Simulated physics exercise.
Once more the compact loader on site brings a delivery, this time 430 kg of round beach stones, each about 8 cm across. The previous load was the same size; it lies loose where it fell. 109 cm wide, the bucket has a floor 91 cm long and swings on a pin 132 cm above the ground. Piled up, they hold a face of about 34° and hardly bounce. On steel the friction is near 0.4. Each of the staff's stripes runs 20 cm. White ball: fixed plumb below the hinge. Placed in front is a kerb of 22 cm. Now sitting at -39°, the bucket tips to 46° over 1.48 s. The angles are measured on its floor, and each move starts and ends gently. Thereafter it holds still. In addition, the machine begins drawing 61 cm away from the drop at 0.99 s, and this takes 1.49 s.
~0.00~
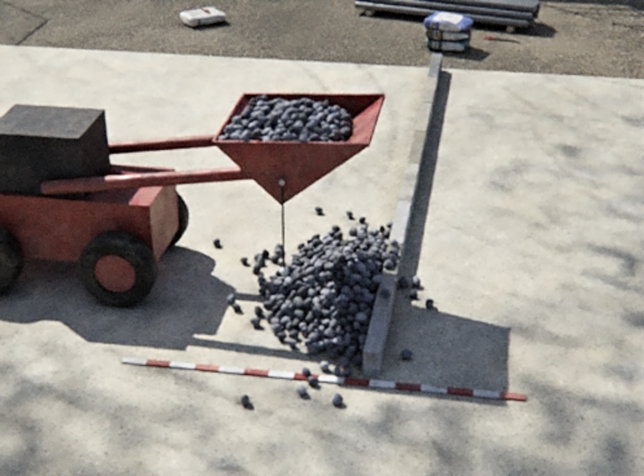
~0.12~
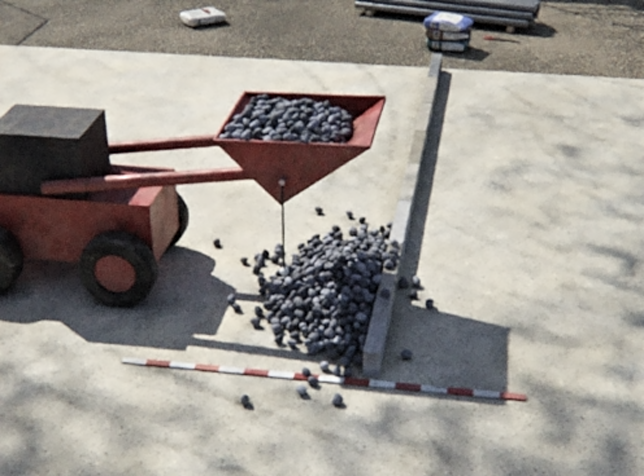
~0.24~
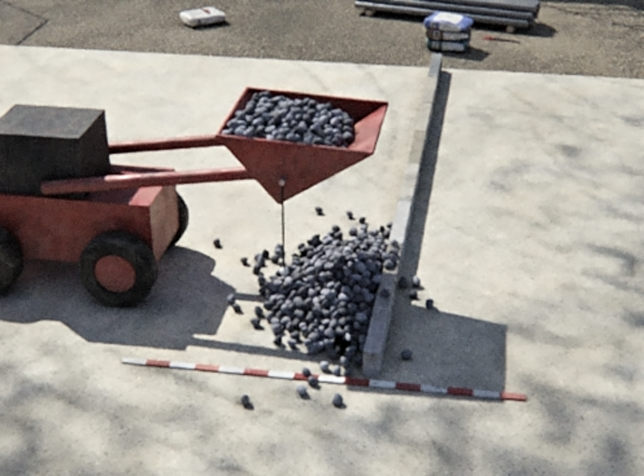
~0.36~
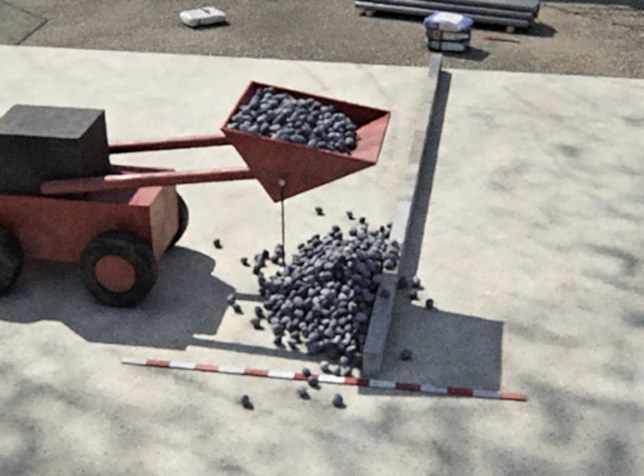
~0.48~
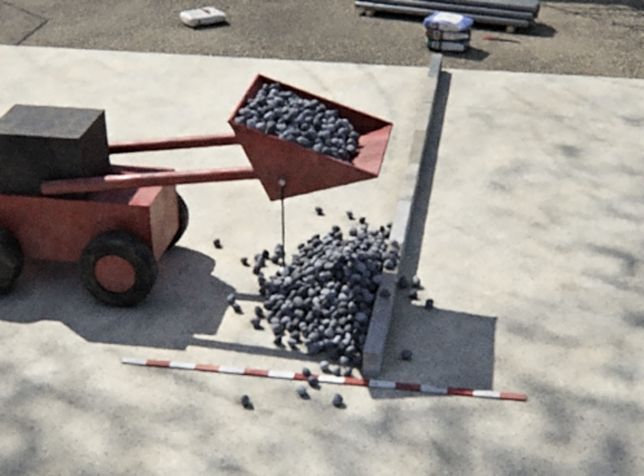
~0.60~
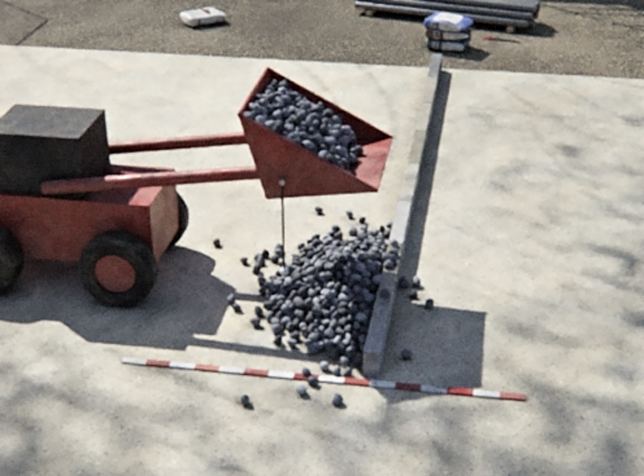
The clip shows a small red loader holding a bucket of dark round stones above a loose pile of similar stones against a low kerb; the bucket rotates clockwise, its right lip lowering while the stones inside shift rightward.
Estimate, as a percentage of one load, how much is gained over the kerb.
Some 33 per cent is added.
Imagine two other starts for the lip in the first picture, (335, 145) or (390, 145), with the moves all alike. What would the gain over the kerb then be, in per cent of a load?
Some 10 percent first and 55 percent second.
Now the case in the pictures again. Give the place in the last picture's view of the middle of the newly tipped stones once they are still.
Middle: Approx. (368, 276) px.
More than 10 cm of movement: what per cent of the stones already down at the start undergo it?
Close to 20 in a hundred of them.
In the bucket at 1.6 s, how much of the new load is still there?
10 %.
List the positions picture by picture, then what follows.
The first picture shows lip at (369, 145), floor tilted -39°, highest stones at (298, 111). The earlier load is highest near (353, 264), 30 cm above ground level, 100 % on this side of the kerb, 1 % over the kerb.
The second picture shows lip at (370, 147), floor tilted -37°, highest stones at (297, 110); the stones move at 0.1 m/s on average.
The third picture shows lip at (373, 154), floor tilted -33°, highest stones at (289, 109); the stones move at 0.2 m/s on average.
The fourth picture shows lip at (376, 164), floor tilted -26°, highest stones at (270, 105); the stones move at 0.3 m/s on average.
In the fifth picture, the bucket is at -18°, its lip at (378, 177); the top of the load is at (267, 95); the stones move at 0.3 m/s on average.
The sixth picture shows lip at (378, 191), floor tilted -8°, highest stones at (275, 91); the stones move at 0.4 m/s on average.
After 1.1 s the floor is at 33°; in per cent of one load, 94 in the bucket, 106 on this side of the kerb, 1 over the kerb; the foremost stones are at (405, 289).
After 1.6 s the floor is at 46°; in per cent of one load, 11 in the bucket, 169 on this side of the kerb, 21 over the kerb; the foremost stones are at (463, 296).
After 2.9 s the floor is at 46°; in per cent of one load, 0 in the bucket, 166 on this side of the kerb, 34 over the kerb; the foremost stones are at (625, 312).
After 5.6 s the floor is at 46°; in per cent of one load, 0 in the bucket, 166 on this side of the kerb, 34 over the kerb; the foremost stones are at (627, 312). Net gain over the kerb, 33.
